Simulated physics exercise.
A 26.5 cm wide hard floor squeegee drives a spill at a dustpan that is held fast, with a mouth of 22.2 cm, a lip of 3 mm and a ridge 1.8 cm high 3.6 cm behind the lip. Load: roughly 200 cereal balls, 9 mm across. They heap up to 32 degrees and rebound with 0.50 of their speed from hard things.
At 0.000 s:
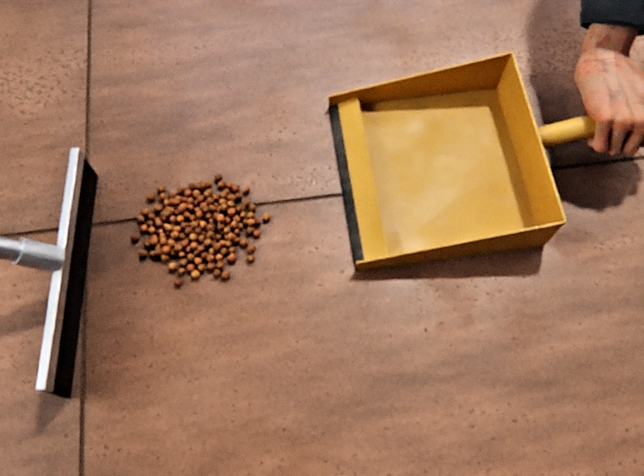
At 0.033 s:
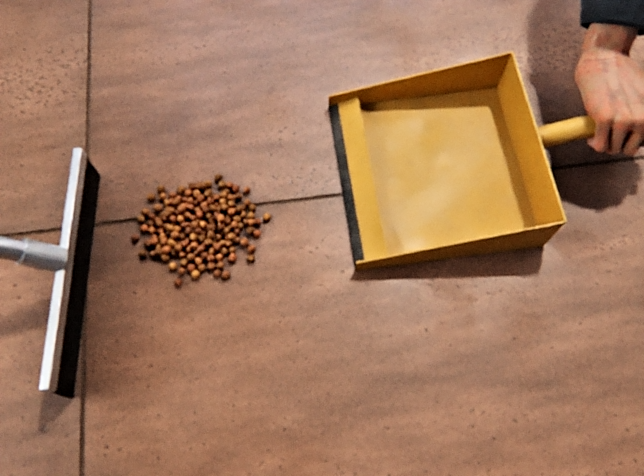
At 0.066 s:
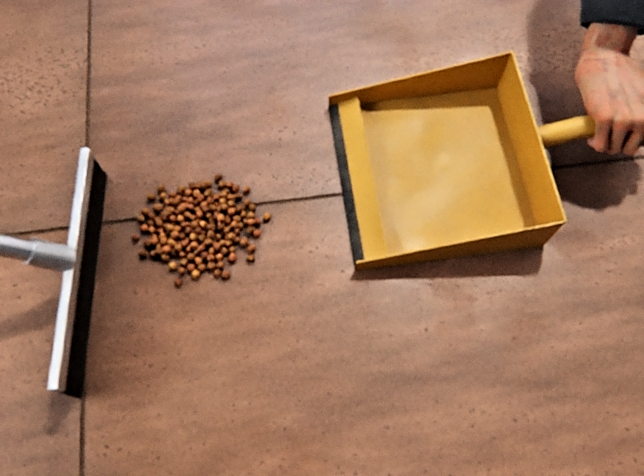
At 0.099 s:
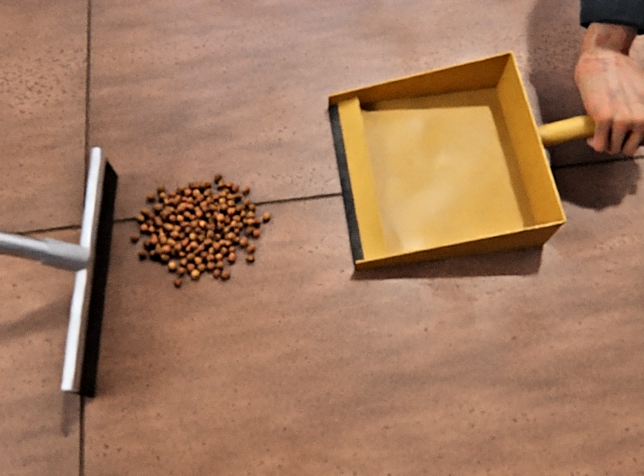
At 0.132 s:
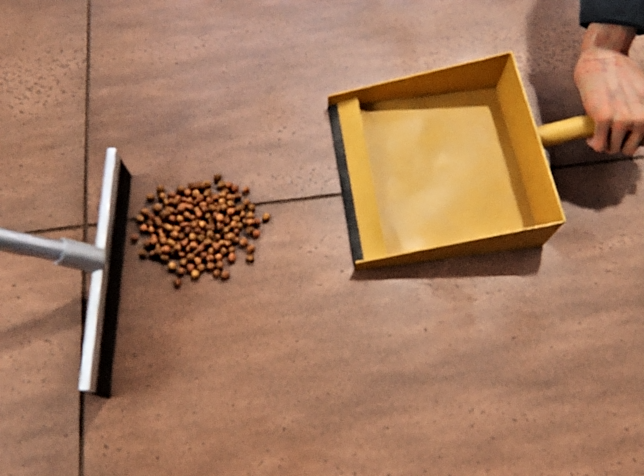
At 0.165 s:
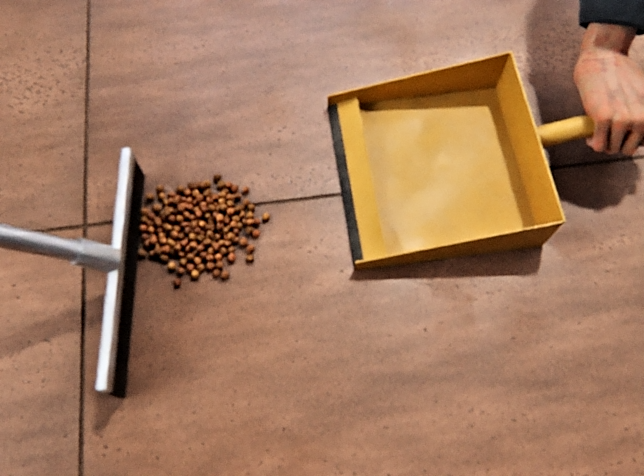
A squeegee with a dark blade slides a short way right across brown tiles, reaching the left edge of a pile of small brown balls, which barely shifts, while a hand holds a yellow dustpan still on the right.
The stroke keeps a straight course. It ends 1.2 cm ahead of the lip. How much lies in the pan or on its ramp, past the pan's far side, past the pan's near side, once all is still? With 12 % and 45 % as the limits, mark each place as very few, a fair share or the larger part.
My call: Pan: A fair share; far side: Very few; near side: A fair share.
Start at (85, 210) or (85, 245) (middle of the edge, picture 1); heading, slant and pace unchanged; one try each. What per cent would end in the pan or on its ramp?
Some 35 and 40 per cent.
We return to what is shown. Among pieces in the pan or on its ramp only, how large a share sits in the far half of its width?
Roughly 10 per cent.
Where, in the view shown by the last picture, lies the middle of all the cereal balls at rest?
Est. centre at rest: (353, 219) px.
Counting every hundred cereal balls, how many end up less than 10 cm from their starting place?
It comes to near 5 percent.
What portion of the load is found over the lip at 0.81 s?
40 %.
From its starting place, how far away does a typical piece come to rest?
Around 20 centimetres.
After 0.39 s, middle of the blade 14 cm from the lip; 0 % over the lip, far side 0 %, near side 5 %.
After 0.54 s, middle of the blade 6 cm from the lip; 5 % over the lip, far side 0 %, near side 15 %.
After 0.81 s, middle of the blade 3 cm from the lip; 40 % over the lip, far side 0 %, near side 15 %.
At rest (1.2 s), pan 40 %, far side 0 %, near side 15 %, in front of the lip or behind the blade 45 %.
